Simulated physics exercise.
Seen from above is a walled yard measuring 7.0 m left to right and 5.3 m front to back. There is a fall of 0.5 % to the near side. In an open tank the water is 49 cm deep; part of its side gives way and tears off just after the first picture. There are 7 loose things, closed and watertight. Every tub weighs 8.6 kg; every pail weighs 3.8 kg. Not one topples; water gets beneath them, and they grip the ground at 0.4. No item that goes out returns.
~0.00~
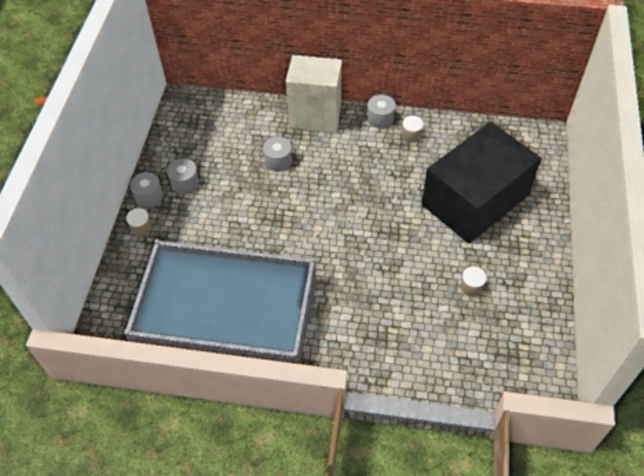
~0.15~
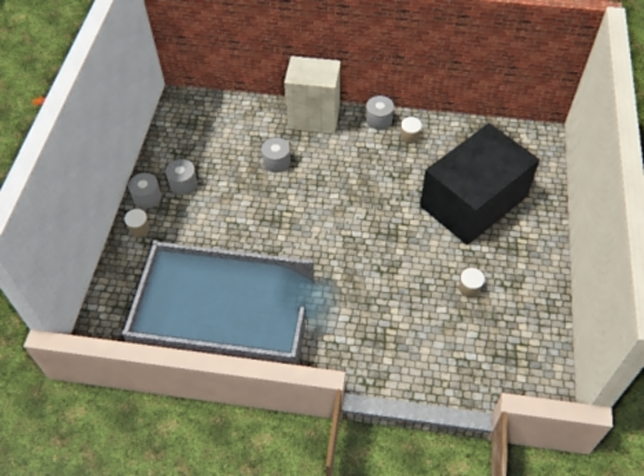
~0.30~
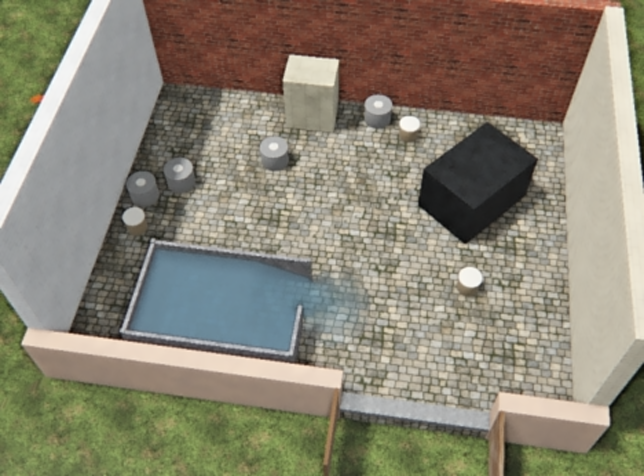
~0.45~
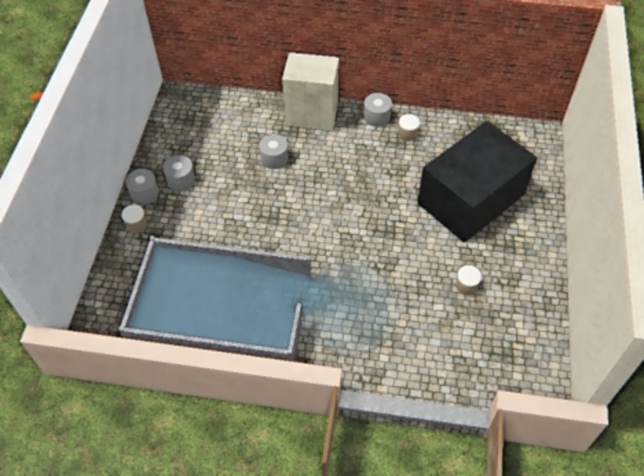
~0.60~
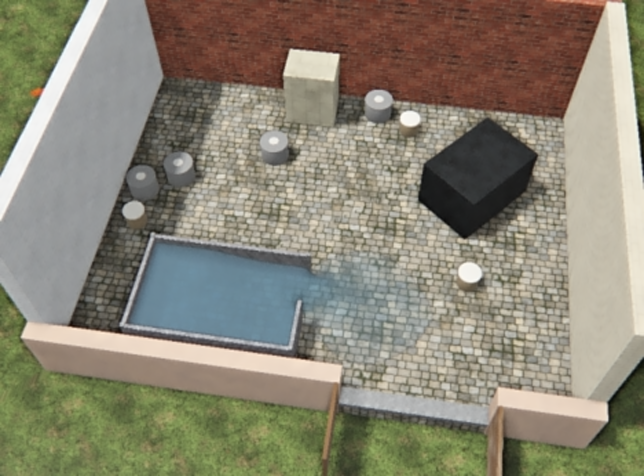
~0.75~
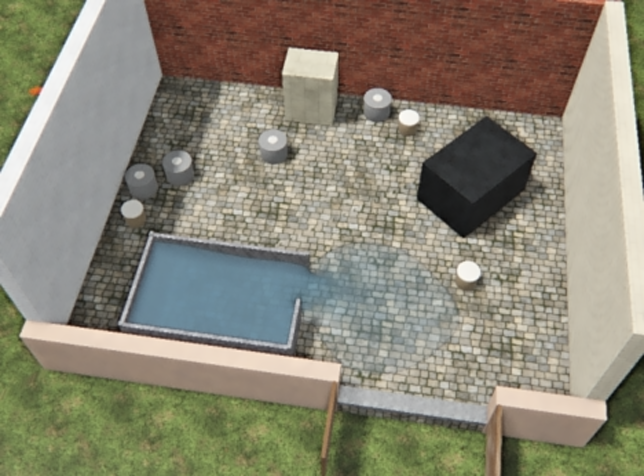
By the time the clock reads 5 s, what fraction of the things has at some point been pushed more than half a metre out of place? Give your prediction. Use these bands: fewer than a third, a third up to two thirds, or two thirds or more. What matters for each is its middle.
It falls in fewer than a third.
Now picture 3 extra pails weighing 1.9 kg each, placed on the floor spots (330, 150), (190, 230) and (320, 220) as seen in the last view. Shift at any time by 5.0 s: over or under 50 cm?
In turn: Under, less, under.
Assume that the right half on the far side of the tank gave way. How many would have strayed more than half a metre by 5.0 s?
Result: 3.
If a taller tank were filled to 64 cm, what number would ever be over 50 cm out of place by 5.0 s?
That would make 1 of them.
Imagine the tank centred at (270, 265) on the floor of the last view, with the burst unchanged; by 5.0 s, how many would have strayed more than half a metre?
1.
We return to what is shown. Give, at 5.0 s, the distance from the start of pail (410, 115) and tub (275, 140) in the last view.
In turn: 0 cm, 0 cm.
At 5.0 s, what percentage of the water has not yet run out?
94 % or so.
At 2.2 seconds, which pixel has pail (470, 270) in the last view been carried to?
Position: Approx. (561, 263).
After 1.1 s 0 of 7 are over 50 cm from their spots; 0 afloat.
After 2.2 s 1 of 7 are over 50 cm from their spots; 0 afloat.
After 3.5 s 1 of 7 are over 50 cm from their spots; 1 afloat.
After 5.0 s 1 of 7 are over 50 cm from their spots, and 1 have been at some point; 0 afloat.
